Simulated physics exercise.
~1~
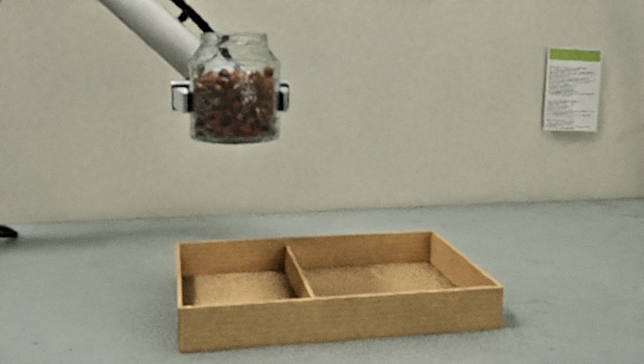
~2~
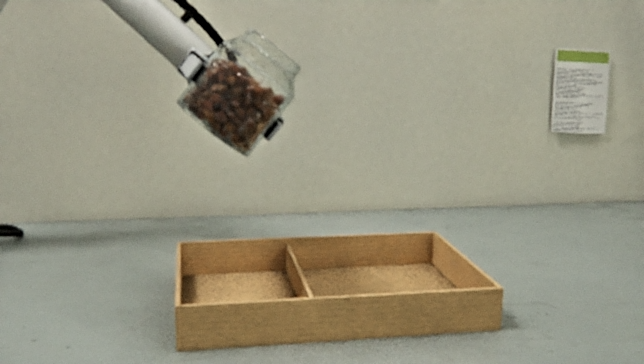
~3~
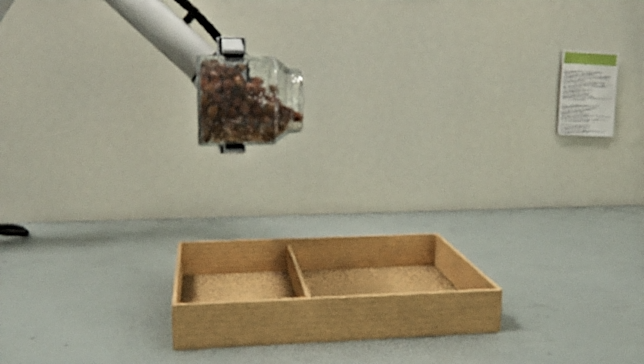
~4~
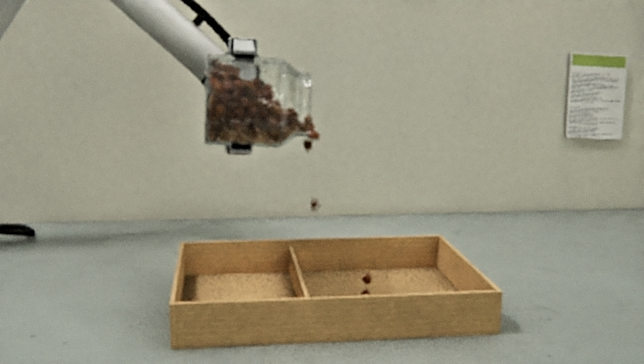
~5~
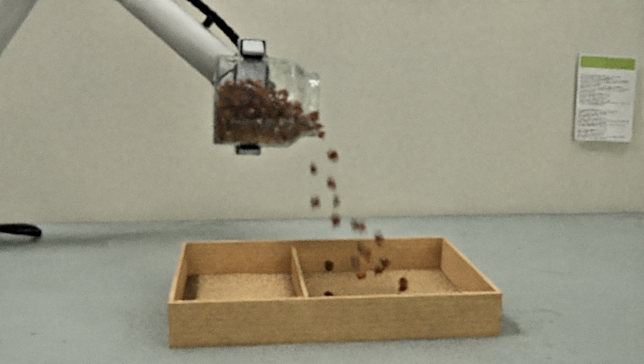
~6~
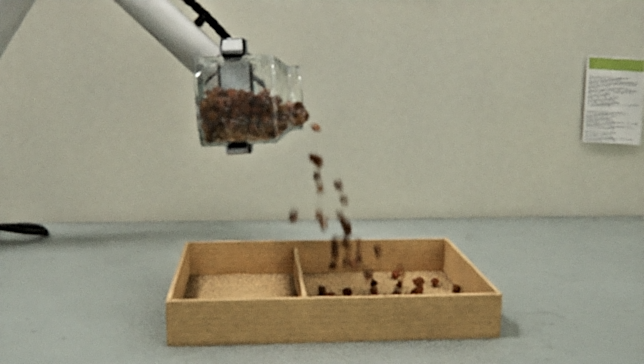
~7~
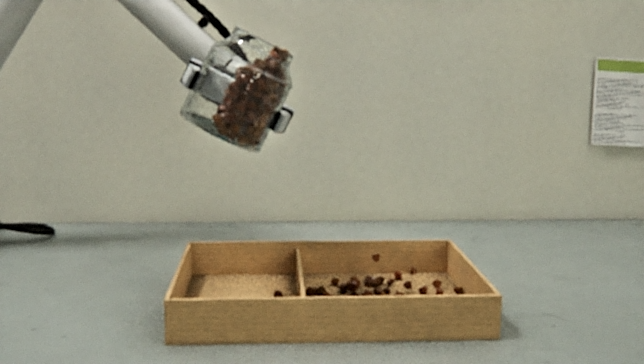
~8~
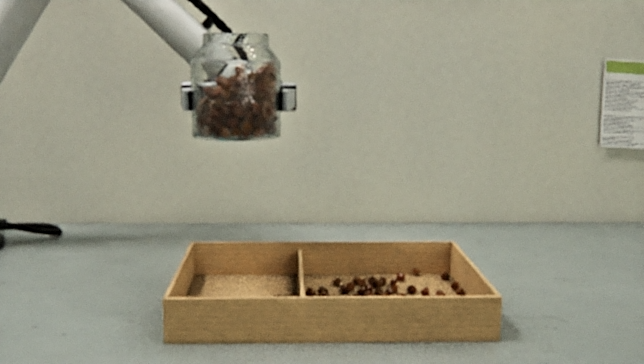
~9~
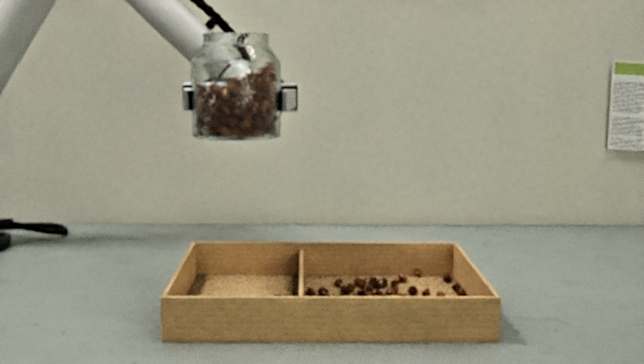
Above a divided wooden tray, a robot arm tips a jar, spills some brown pellets, and rights it.
